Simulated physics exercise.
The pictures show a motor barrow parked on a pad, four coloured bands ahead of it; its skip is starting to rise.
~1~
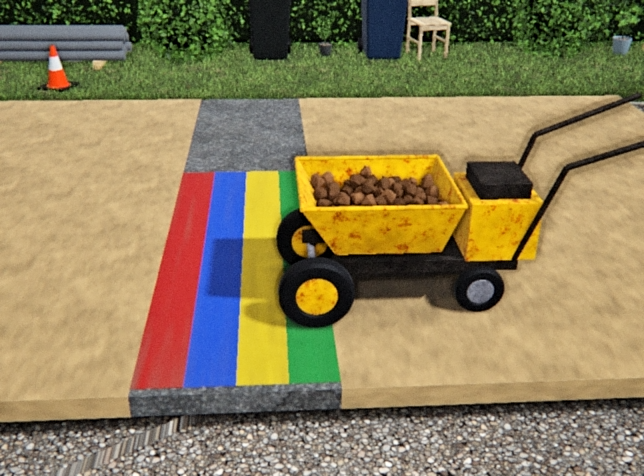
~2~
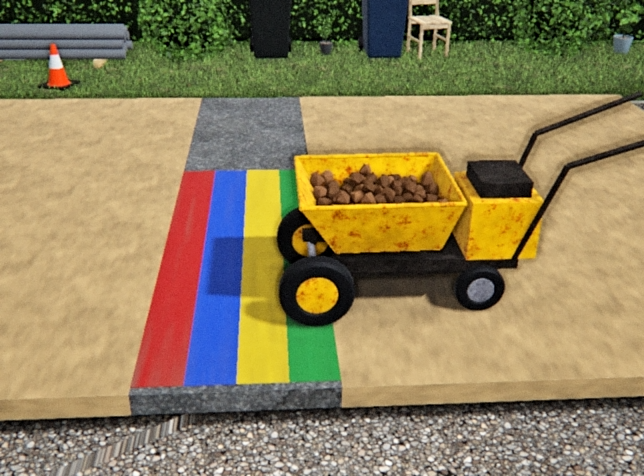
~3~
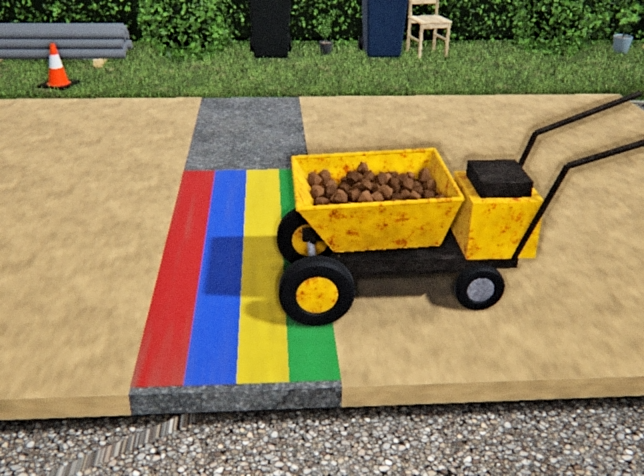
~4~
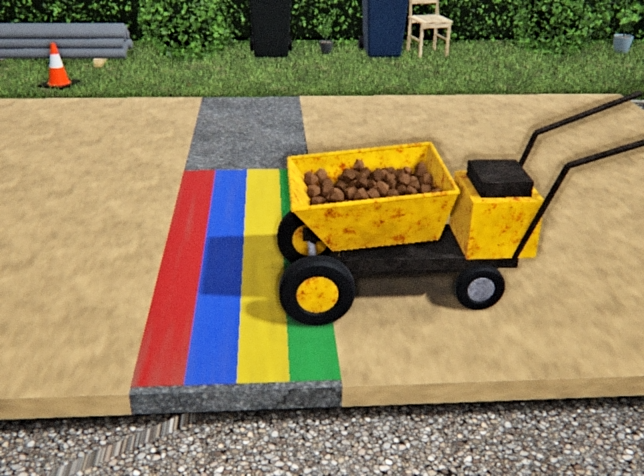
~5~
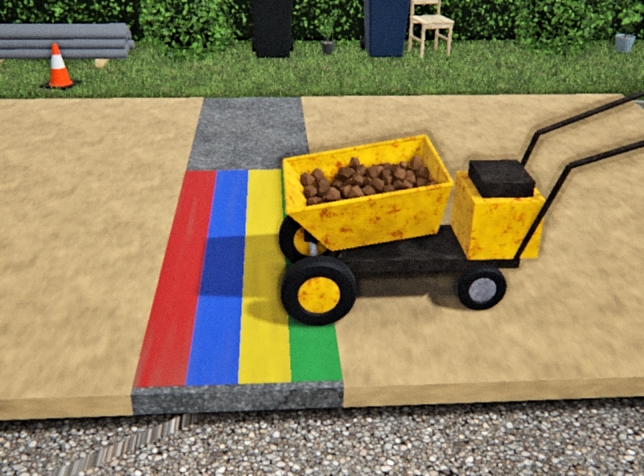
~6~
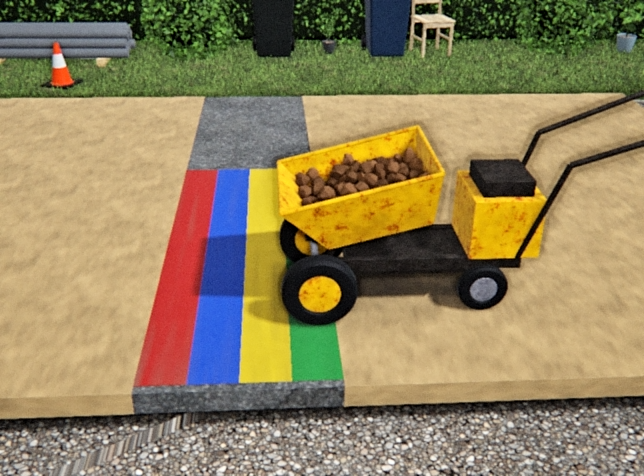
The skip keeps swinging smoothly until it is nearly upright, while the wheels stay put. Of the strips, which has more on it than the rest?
I would say the red one.
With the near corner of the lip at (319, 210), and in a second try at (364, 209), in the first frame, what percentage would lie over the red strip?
About 30 %, then 20 %.
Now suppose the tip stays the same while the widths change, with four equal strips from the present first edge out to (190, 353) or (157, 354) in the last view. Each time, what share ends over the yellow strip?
First case 0 per cent, second case 0 per cent.
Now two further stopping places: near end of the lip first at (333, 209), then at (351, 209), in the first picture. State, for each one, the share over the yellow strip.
10 % then 30 %.
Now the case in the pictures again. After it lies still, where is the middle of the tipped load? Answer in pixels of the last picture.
The centre settles at about (182, 290).
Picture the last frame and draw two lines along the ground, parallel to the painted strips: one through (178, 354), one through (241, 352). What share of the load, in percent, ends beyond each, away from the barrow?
First 50 in a hundred, second 100 in a hundred.
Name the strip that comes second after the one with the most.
The strip in second place is the blue strip.
Shortly afterwards, skip tipped steeply; the whole lot in the skip.
Next, skip tipped right over; the bulk in the skip; a little over the blue strip; a little over the red strip; only a few falling.
Some moments later, skip tipped right over; a little in the skip; only a few over the yellow strip; near a quarter over the blue strip; near a third over the red strip; near a quarter off the paint.
In the end, skip tipped right over; none at all over the green strip; only a few over the yellow strip; near a quarter over the blue strip; near a third over the red strip; near a quarter off the paint.
